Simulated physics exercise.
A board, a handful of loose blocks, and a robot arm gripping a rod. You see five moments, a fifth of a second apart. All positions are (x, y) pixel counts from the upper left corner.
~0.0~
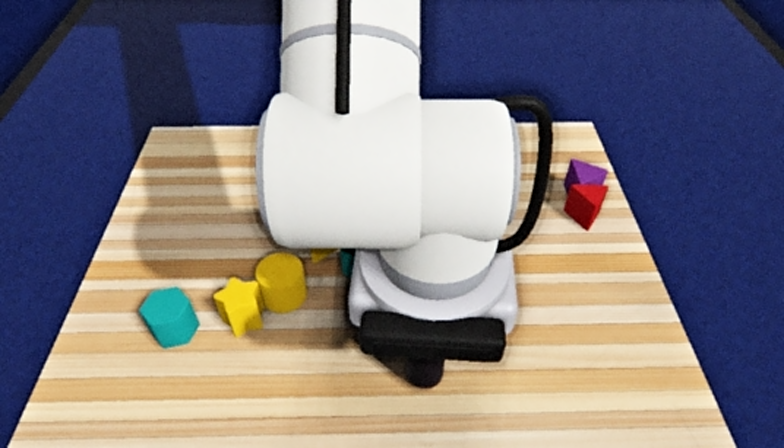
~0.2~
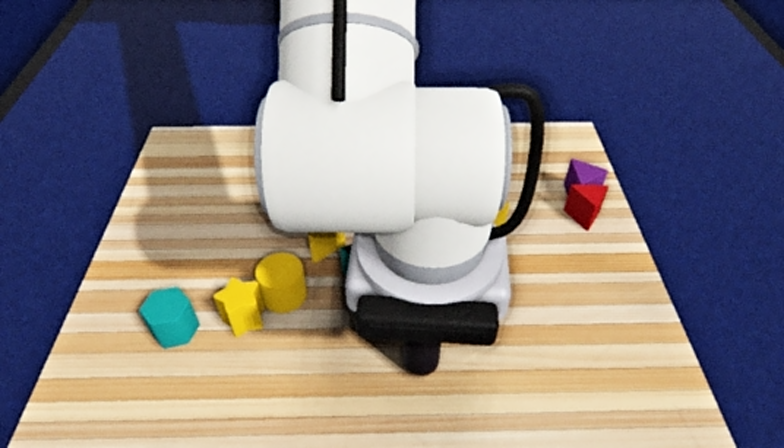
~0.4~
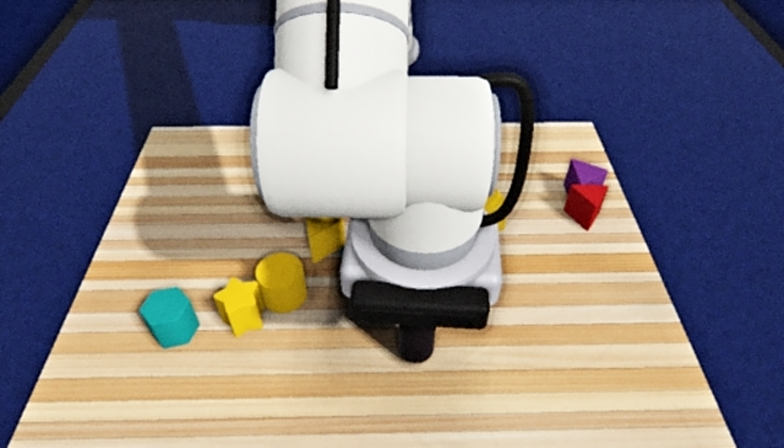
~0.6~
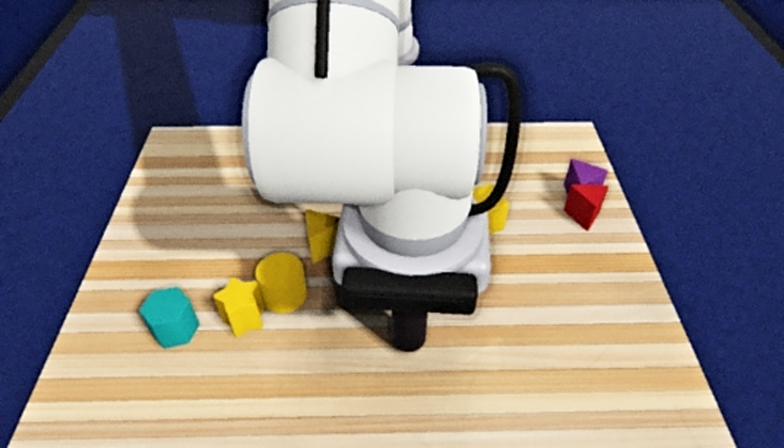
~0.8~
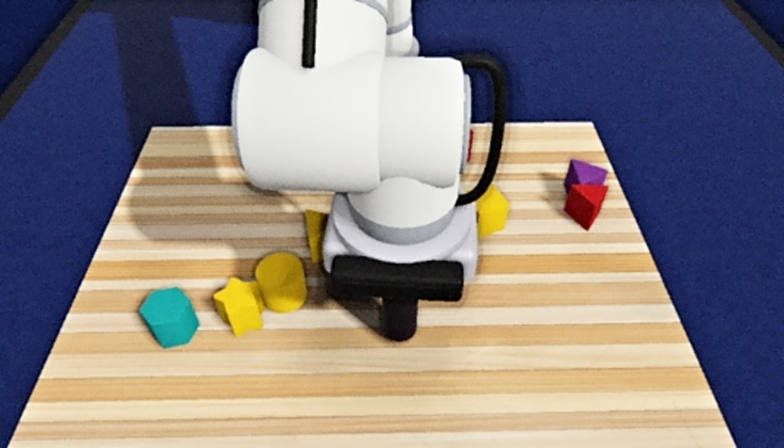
A wooden-striped tabletop against a dark blue surround is seen from above at a fixed, angled view. A white robot arm with a black cable and black gripper covers the middle, with a turquoise block, yellow star and yellow cylinder at left, and purple and red blocks at upper right. The arm draws slowly back and slightly left, touching nothing, gradually uncovering more yellow pieces beside it.
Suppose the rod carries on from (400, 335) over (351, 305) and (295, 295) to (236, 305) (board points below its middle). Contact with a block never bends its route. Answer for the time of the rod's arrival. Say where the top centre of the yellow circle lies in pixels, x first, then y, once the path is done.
When the path ends, it will be at (201, 261).
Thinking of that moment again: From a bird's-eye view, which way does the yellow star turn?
It turns round anticlockwise.
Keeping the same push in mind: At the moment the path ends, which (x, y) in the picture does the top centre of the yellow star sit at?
By then it is at (201, 307).
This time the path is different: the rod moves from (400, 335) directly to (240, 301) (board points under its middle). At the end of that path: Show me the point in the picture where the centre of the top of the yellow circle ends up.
At the end it should sit near (244, 246).
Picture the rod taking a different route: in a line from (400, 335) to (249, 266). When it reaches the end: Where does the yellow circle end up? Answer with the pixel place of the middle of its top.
Near (208, 261).
The first path, step by step. One third of the way, rod (350, 298); nothing pushed yet.
Two thirds of the way, rod (293, 288); yellow star (223, 296), turned 50° anticlockwise; yellow circle (250, 266).
At the end, rod (233, 298); turquoise hexagonal block (158, 307); yellow star (201, 307), turned 110° anticlockwise; yellow circle (201, 261); turquoise triangular block still.
